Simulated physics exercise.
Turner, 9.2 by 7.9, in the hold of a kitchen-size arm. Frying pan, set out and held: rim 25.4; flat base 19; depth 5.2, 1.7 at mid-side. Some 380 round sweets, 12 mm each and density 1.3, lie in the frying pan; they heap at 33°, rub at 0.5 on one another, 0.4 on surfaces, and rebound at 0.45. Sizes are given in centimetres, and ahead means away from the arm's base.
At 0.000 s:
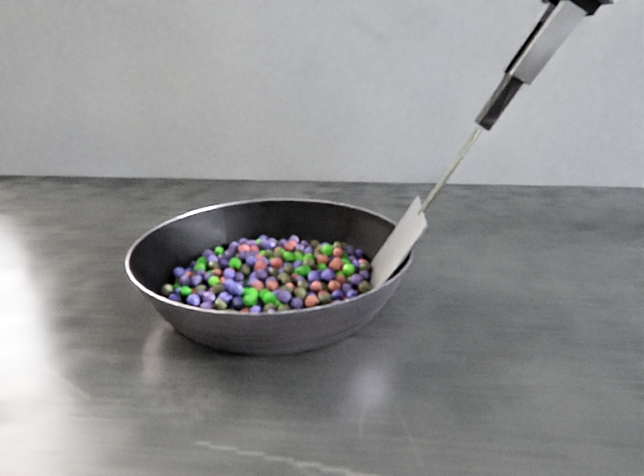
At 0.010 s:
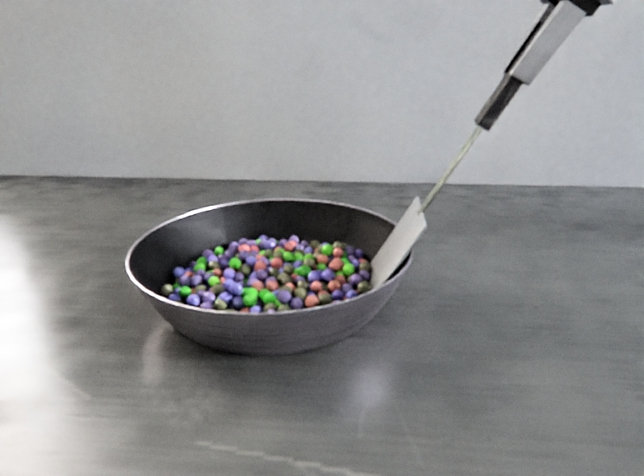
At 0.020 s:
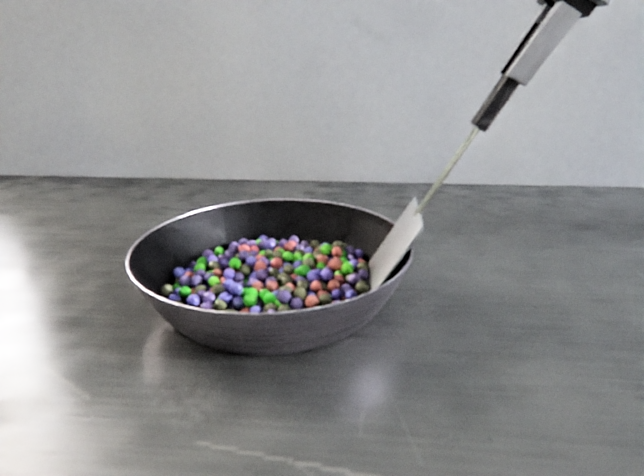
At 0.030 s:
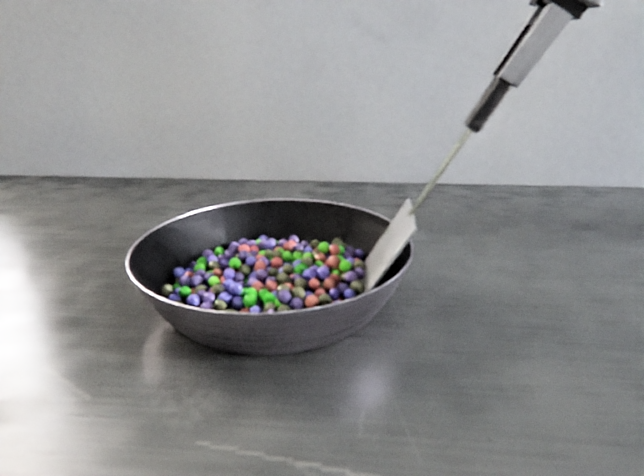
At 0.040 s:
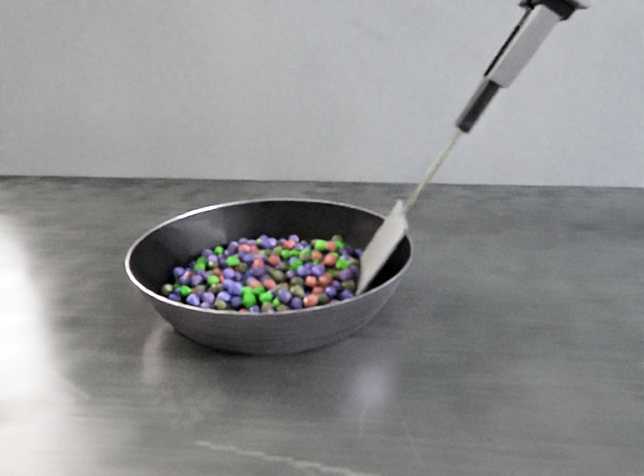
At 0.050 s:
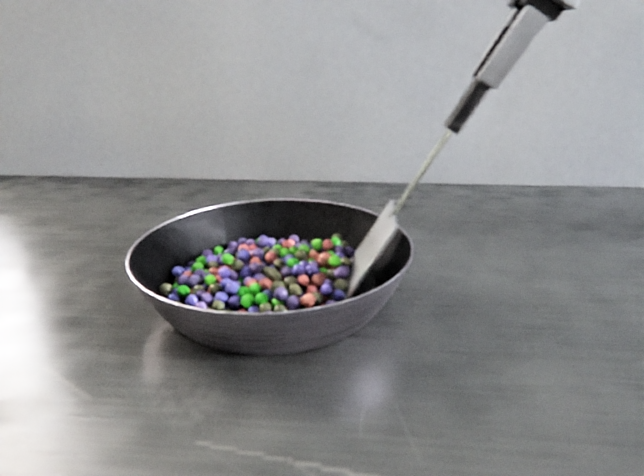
We see a dark frying pan of small round sweets in purple, green, red and brown on a grey surface, as an arm-held turner at its right side shifts slightly left, nudging the nearby sweets while the pan stays still.
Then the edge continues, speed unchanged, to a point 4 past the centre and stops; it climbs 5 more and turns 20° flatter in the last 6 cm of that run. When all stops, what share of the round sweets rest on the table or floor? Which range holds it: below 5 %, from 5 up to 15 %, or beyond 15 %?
The range below 5 %.
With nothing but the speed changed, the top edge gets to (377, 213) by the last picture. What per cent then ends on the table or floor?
Roughly 10 per cent.
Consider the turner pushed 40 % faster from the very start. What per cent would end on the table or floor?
I'd expect near 10 per cent.
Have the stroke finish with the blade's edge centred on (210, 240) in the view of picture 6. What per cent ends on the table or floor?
Something near 5 in a hundred.
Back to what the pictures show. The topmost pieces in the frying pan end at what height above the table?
About 5.5 cm above the table.
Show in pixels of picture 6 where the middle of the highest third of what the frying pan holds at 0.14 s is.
I'd say close to (247, 264).
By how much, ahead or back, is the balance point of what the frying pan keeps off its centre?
Ahead, by around 3.5 cm.
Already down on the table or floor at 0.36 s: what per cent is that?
Share at that moment: About 0 %.
By 0.09 s, sloping 60°, highest piece 4 above the table; 379 in the frying pan.
By 0.14 s, sloping 51°, highest piece 6 above the table; 379 in the frying pan.
By 0.36 s, sloping 40°, highest piece 6 above the table; 374 in the frying pan, 3 on the table or floor, 2 on the blade or in flight.
By 1.41 s, sloping 40°, highest piece 6 above the table; 374 in the frying pan, 5 on the table or floor.
Final count, 374 in the frying pan, 5 on the table or floor. That is 1 % on the table or floor.
